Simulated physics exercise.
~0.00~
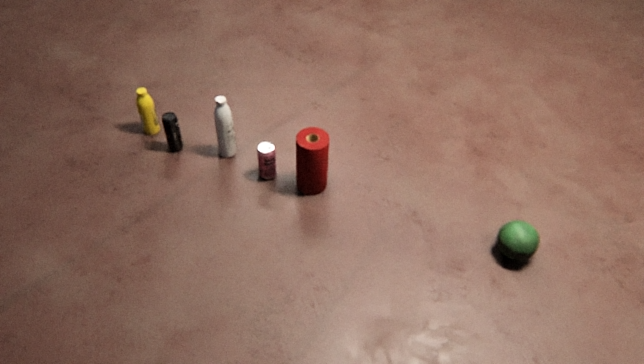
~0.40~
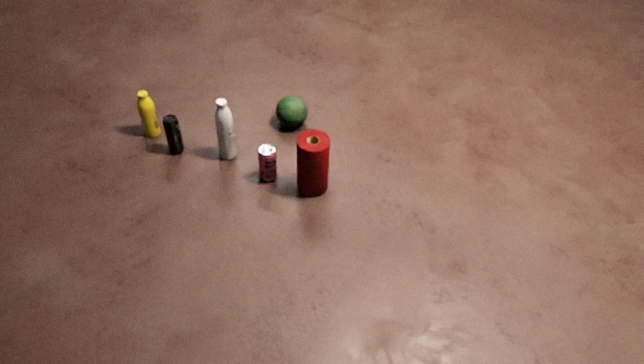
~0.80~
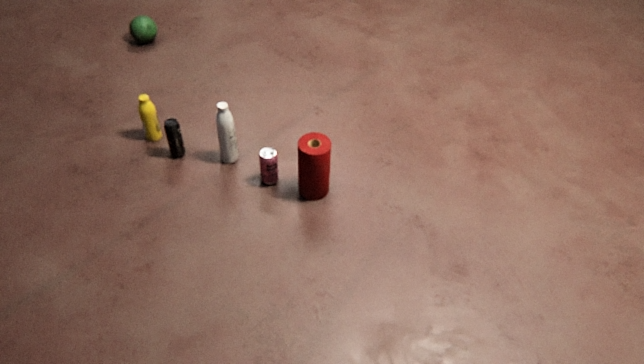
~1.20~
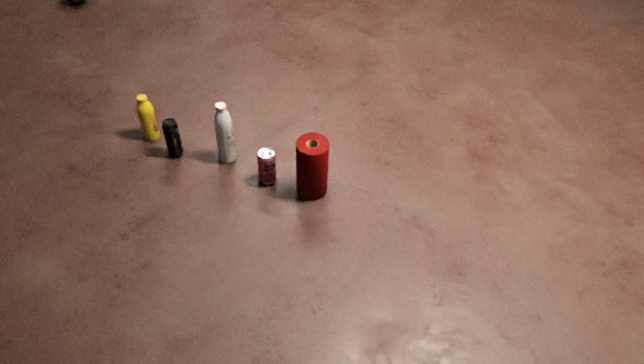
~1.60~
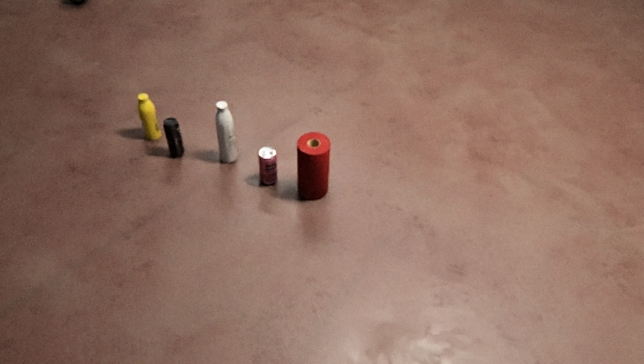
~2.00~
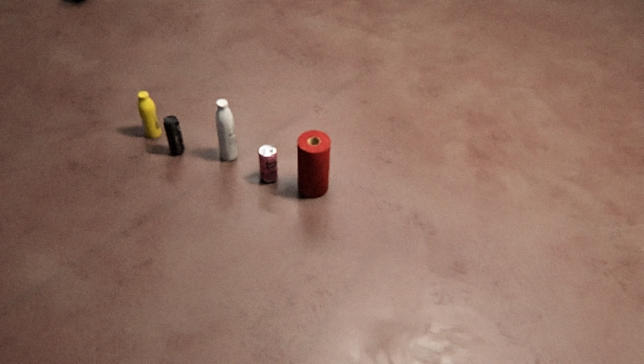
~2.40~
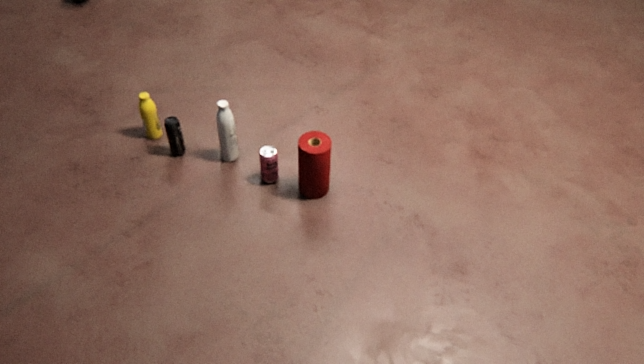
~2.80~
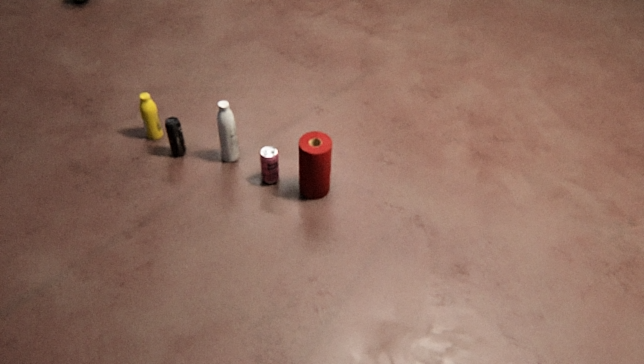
Red roll, two bottles and two small cans standing as a green ball rolls behind them toward upper left, leaving all upright.
